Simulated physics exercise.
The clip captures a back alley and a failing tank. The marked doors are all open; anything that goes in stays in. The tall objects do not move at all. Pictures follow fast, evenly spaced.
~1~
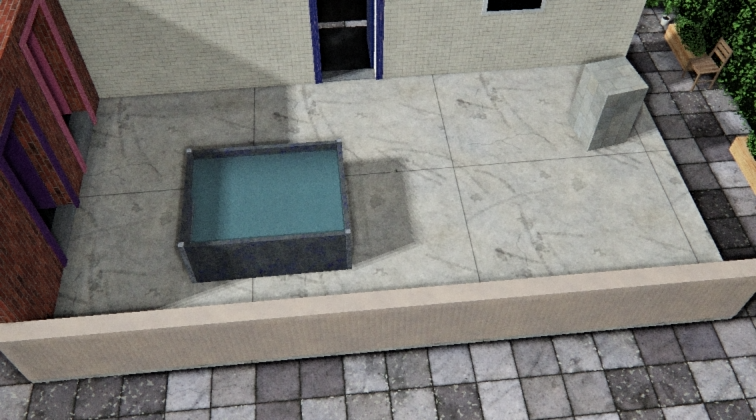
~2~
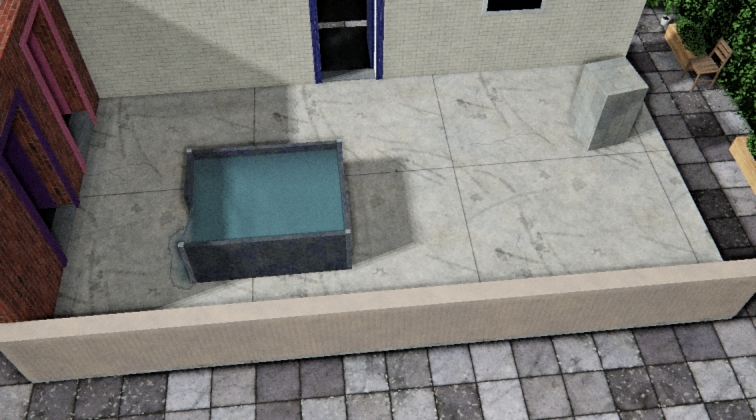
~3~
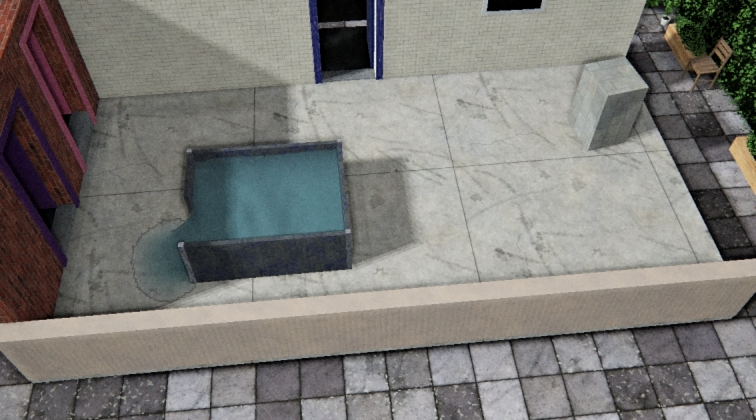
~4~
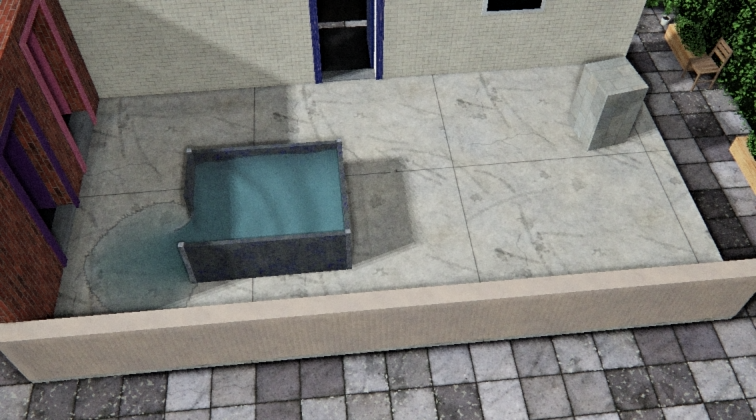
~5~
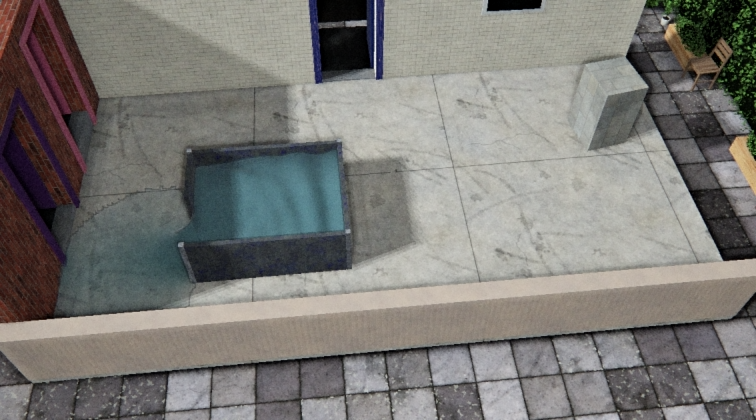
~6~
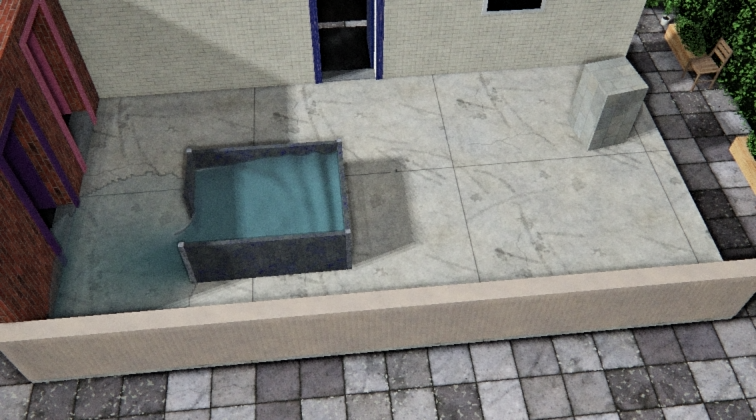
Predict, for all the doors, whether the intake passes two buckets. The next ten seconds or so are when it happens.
My prediction: At the purple door it passes two buckets; at the pink door it does not pass two; at the blue door it does not pass two.
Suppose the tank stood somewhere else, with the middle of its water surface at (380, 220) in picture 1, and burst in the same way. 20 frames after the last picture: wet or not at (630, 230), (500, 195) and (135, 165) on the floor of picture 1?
Going through the three places: Out of reach, out of reach, in the spill.
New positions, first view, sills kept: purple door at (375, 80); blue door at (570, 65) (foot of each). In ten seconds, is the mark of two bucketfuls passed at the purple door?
Purple: Falls short.
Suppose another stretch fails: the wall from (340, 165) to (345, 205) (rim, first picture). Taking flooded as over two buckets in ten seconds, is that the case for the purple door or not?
Well, I'd say the purple door gets less.
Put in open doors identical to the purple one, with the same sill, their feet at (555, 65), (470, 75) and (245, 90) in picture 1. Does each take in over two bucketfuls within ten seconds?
Well, the first one doesn't reach it, the next doesn't reach it, and the last doesn't reach it.
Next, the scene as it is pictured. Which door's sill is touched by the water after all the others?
The blue-painted one.
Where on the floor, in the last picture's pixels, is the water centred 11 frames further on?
Somewhere near (209, 243).
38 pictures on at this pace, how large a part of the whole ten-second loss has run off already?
Near 75 in a hundred.
A moment on, water covers 10 % of the floor; the purple door over two buckets in, the pink door wet at the sill, nothing in, the blue door not reached.
Next, water covers 15 % of the floor; the purple door far over two buckets in, the pink door wet at the sill, nothing in, the blue door not reached.
Then, water covers 30 % of the floor; the purple door far over two buckets in, the pink door wet at the sill, nothing in, the blue door not reached.
Later, water covers 65 % of the floor; the purple door far over two buckets in, the pink door wet at the sill, nothing in, the blue door wet at the sill, nothing in.
In the end, water covers 95 % of the floor; the purple door far over two buckets in, the pink door wet at the sill, nothing in, the blue door wet at the sill, nothing in.
